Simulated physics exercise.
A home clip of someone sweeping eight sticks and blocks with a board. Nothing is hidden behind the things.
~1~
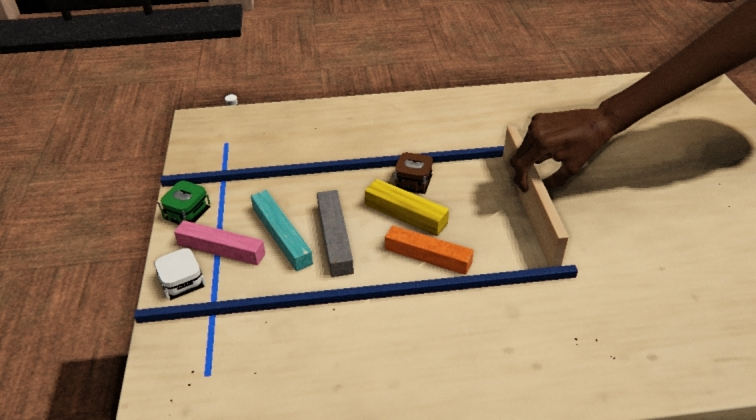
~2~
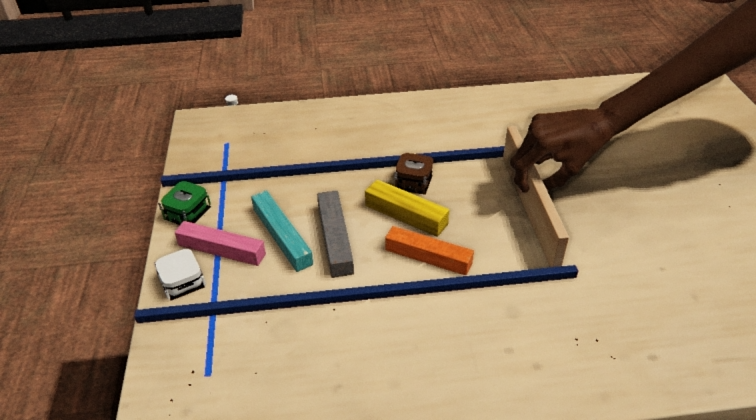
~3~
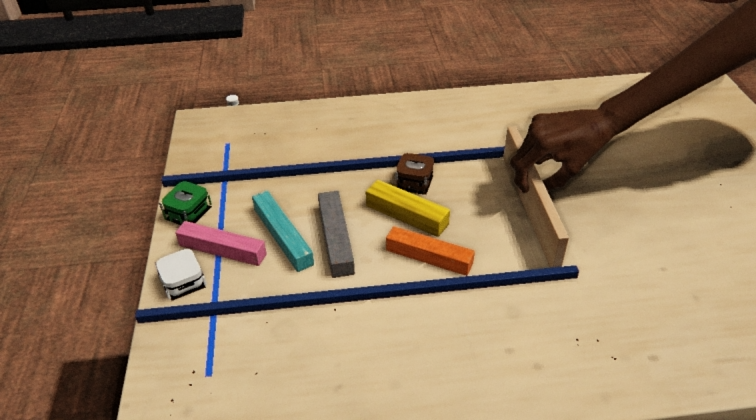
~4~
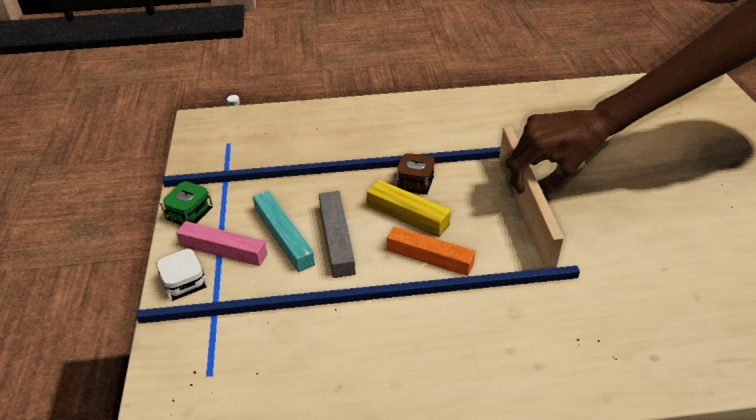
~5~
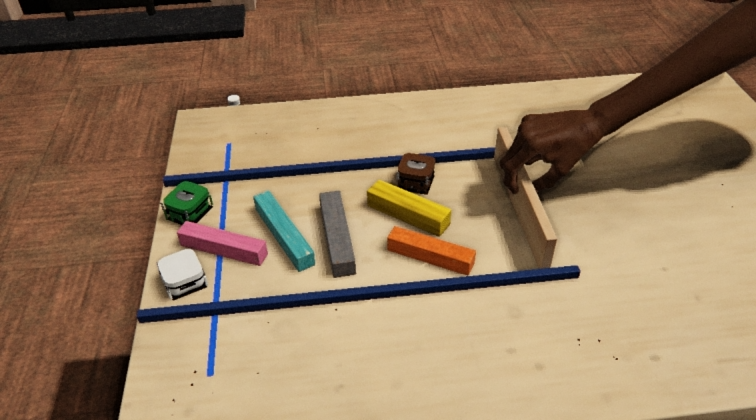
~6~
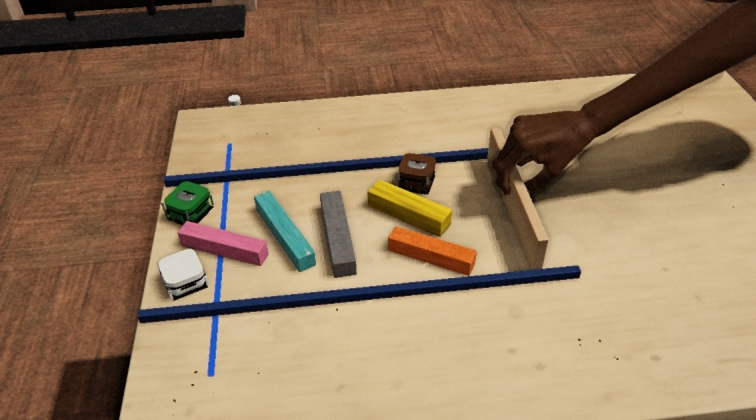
On a pale wooden tabletop, a hand holds an upright board between two dark blue rails, to the right of colored bars and small cases. The hand slides the board slightly left, while the scattered objects stay still.
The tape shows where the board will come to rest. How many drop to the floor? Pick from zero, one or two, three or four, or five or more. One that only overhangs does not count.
In the end the number that fall off is three or four.
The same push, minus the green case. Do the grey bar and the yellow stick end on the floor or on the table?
The grey bar stays on; the yellow stick survives.
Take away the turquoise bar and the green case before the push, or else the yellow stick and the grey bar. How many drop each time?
2 in the first case, 0 in the second.
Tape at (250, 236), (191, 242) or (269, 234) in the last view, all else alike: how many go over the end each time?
The counts: 1, 5 and 0.
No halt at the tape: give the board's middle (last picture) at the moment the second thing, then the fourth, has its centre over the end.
At (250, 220) for the second, at (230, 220) for the fourth.
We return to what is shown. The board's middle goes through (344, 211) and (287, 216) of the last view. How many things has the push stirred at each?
The counts are 6 and 8.
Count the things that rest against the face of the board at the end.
That makes 3.
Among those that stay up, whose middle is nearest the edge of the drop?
Foremost is the grey bar.
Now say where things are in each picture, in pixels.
Green case (185, 204); white case (180, 274); pink bar (220, 243); board (532, 193); tape (219, 239), in the first picture.
White case (180, 275); turquoise bar (281, 229), in the second picture.
Pink bar (221, 243); yellow stick (407, 208), in the third picture.
Green case (187, 205); board (528, 194), in the fourth picture.
White case (182, 275); orange bar (431, 250), in the fifth picture.
Green case (189, 204); white case (183, 275); pink bar (223, 243); board (514, 195); tape (222, 239), in the sixth picture.
Early on, none off yet; green case at rest near (189, 204); white case at rest near (183, 275); pink bar at rest near (223, 243).
A while later, none off yet; green case at rest near (189, 204); white case at rest near (183, 275); pink bar travelled a little near (202, 252).
Finally, the number that fall off is three or four; lost, turquoise bar, pink bar, white case and green case.
